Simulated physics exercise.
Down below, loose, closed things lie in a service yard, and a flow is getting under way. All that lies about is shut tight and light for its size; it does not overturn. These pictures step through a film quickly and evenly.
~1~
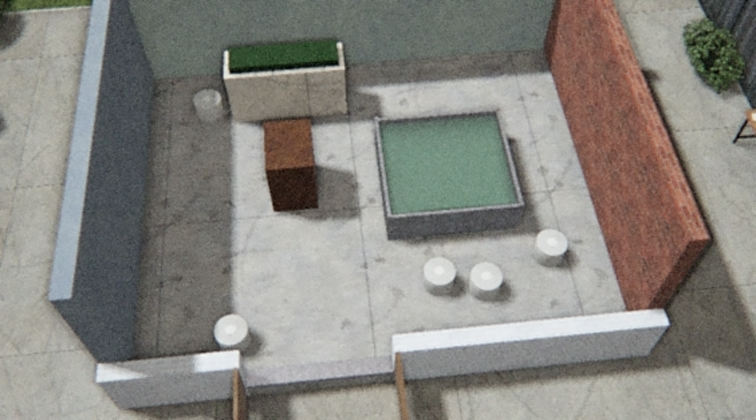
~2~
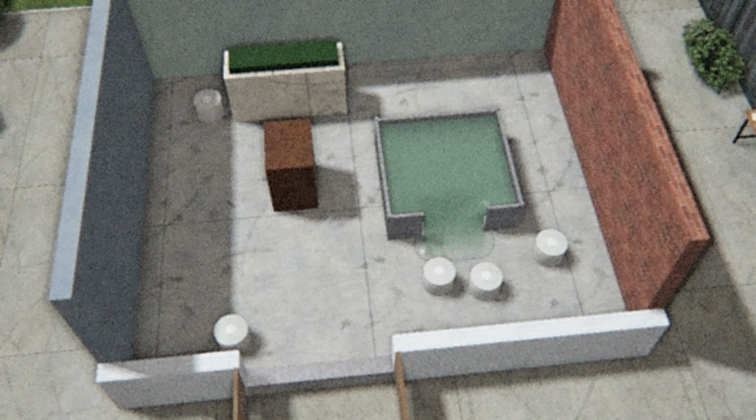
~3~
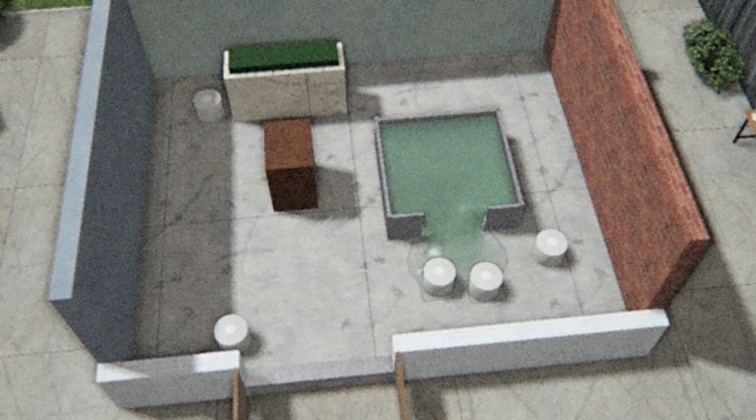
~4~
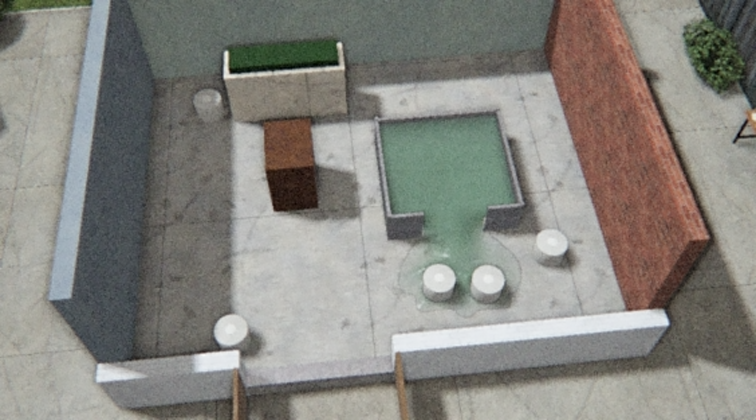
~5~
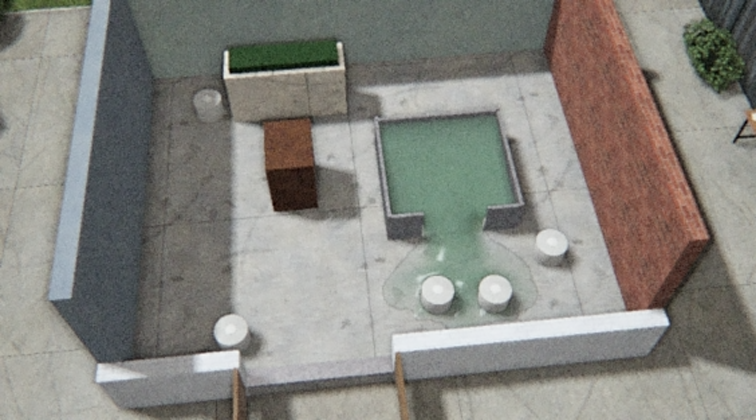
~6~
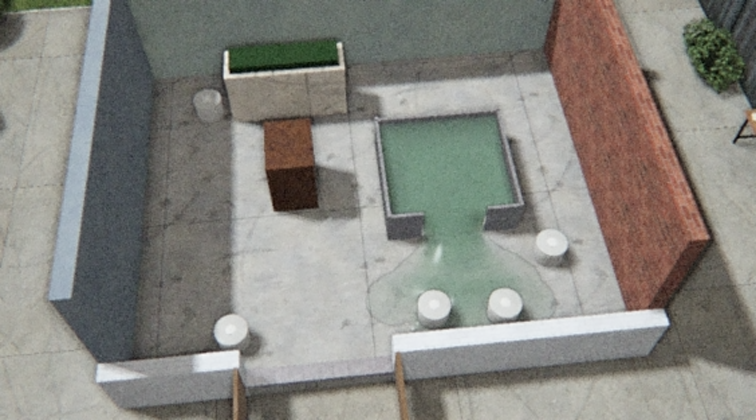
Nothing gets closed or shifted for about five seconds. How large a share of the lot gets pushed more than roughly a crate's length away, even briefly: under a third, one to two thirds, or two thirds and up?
One to two thirds.
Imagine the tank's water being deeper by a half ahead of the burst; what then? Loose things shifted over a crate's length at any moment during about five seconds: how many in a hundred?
Estimate: Around 60 in a hundred.
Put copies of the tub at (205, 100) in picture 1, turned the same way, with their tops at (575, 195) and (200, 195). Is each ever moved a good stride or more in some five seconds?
In order: Shoved clear, then hardly budges.
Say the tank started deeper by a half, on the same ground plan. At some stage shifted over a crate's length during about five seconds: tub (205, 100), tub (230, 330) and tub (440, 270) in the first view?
Object 1: Didn't cover it. Object 2: Covered it. Object 3: Covered it.
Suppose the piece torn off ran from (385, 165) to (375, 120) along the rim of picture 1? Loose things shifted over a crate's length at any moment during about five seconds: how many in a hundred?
Result: Close to 0 %.
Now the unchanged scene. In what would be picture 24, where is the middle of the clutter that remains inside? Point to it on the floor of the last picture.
(354, 244).
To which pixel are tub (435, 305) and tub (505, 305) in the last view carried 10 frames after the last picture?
Estimate: First at (284, 341), second at (605, 273), approximately.
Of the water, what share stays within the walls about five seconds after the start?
My figure is 90 per cent.
A moment on, 2 of 5 are well off their spots; 0 afloat.
Next, 2 of 5 are well off their spots; 0 afloat.
Later, 2 of 5 are well off their spots; 0 afloat.
In the end, 2 of 5 are well off their spots, and 2 have been at some point; 0 afloat.
